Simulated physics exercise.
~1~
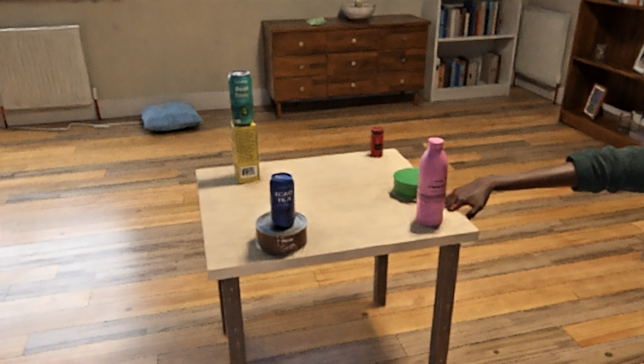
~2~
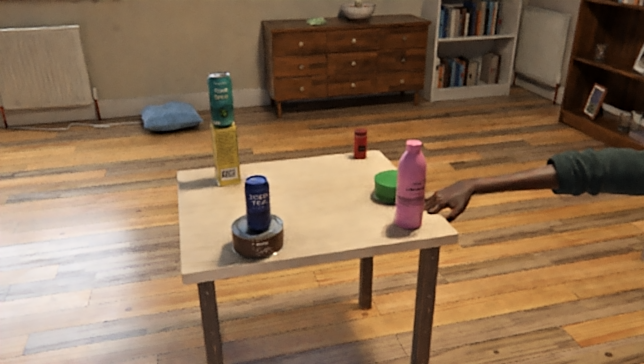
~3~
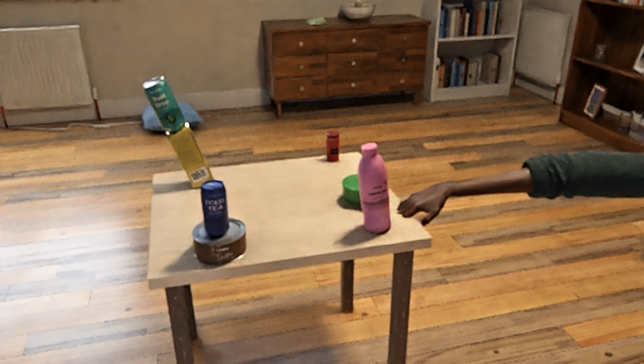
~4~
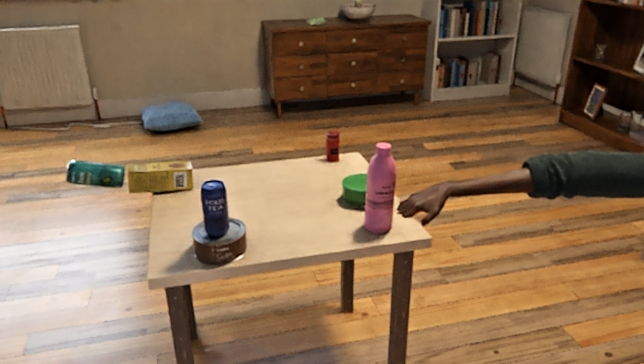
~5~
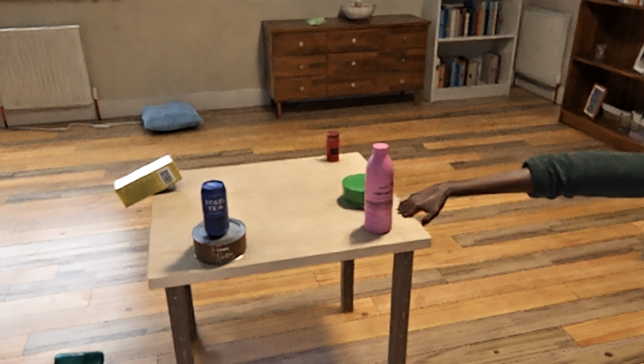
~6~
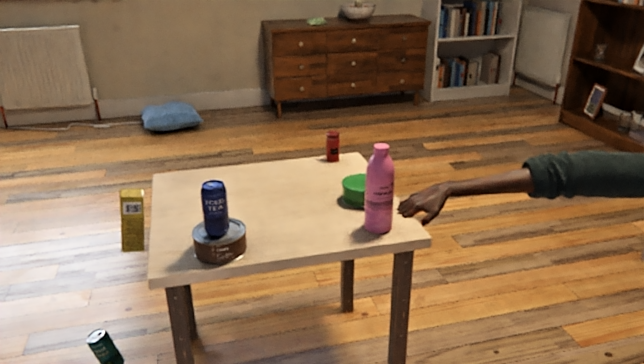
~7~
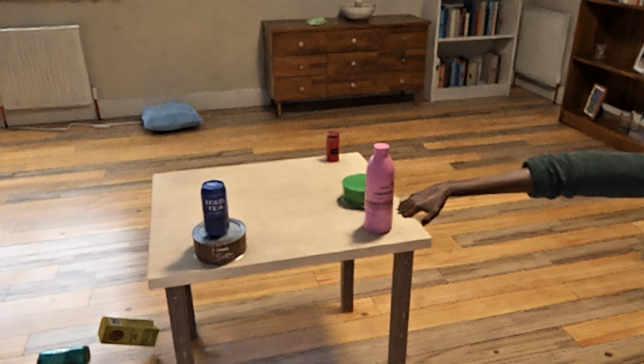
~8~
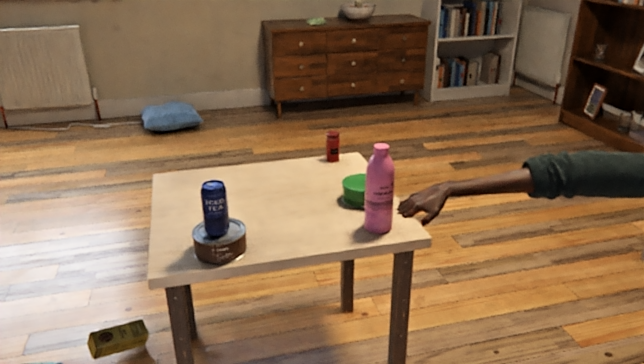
Turquoise can and yellow carton toppling off a light table shoved left by a hand, landing on the floor, other items staying.
